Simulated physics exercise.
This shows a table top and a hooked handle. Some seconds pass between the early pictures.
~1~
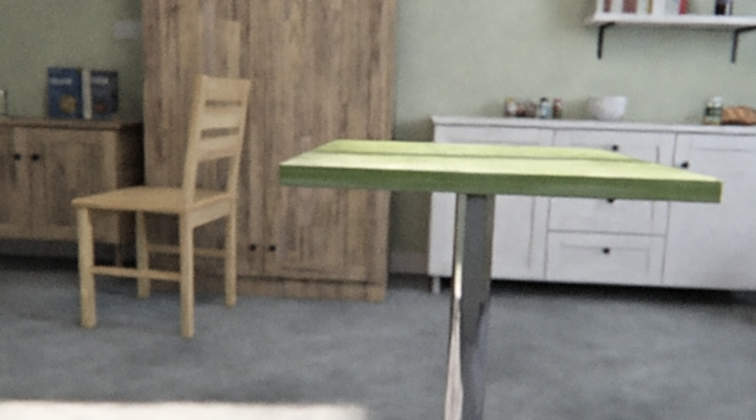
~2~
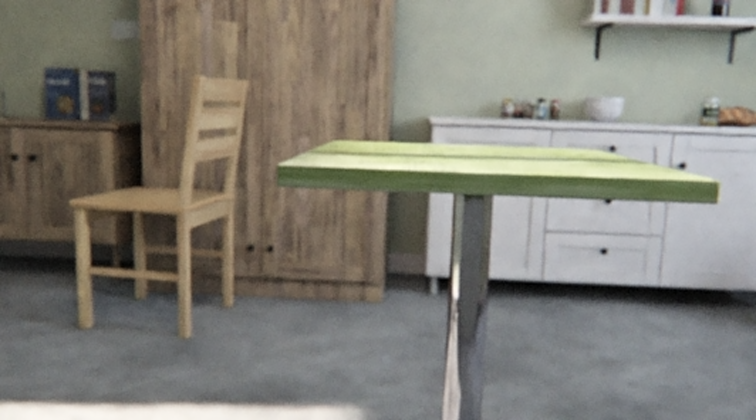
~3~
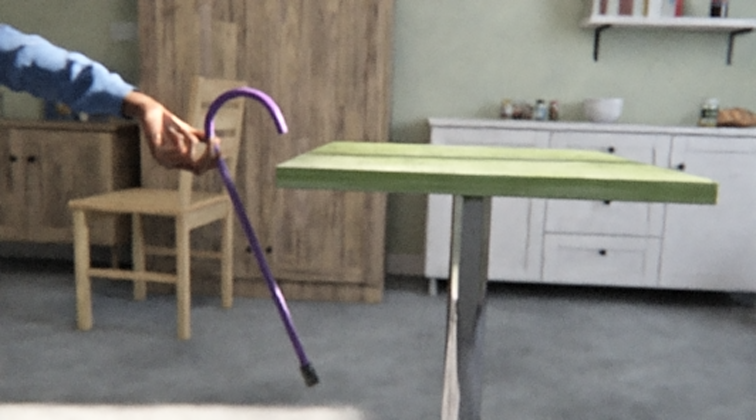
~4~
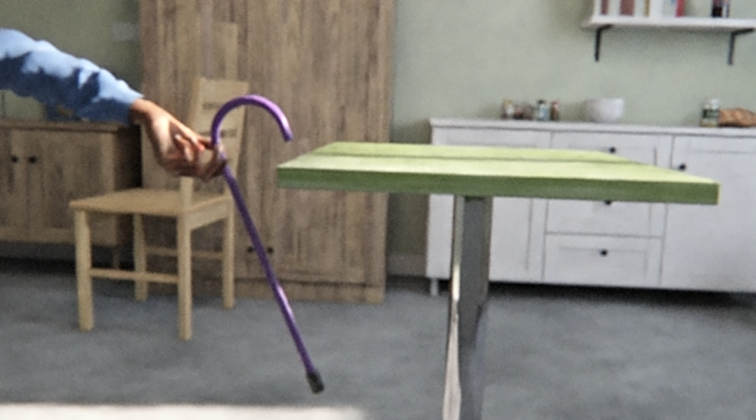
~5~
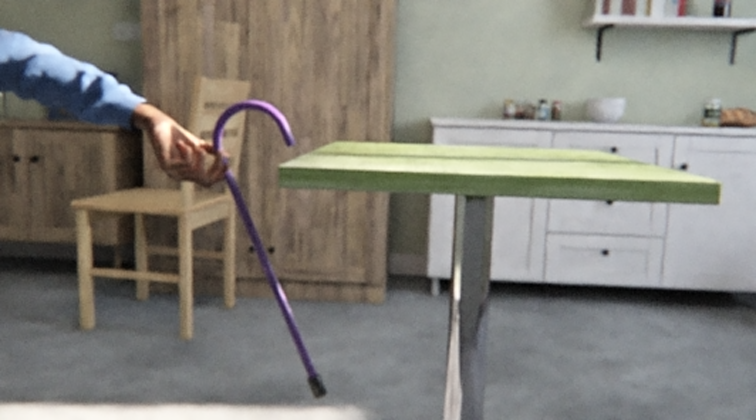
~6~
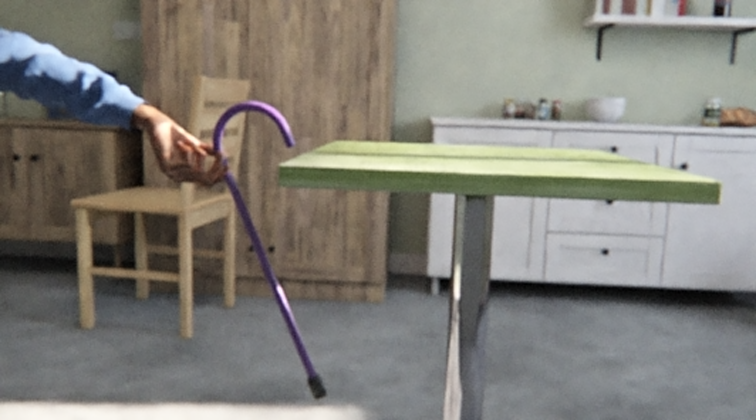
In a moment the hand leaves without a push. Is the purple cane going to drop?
The purple cane falls to the floor.
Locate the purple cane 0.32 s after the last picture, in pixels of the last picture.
Near (284, 405).
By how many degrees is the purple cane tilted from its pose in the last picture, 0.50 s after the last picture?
Roughly 30°.
Then, 0.32 s on from there, purple cane at the bottom near (284, 405).
Then, 0.50 s on from there, purple cane on its way down.
In the end, the purple cane slips off.
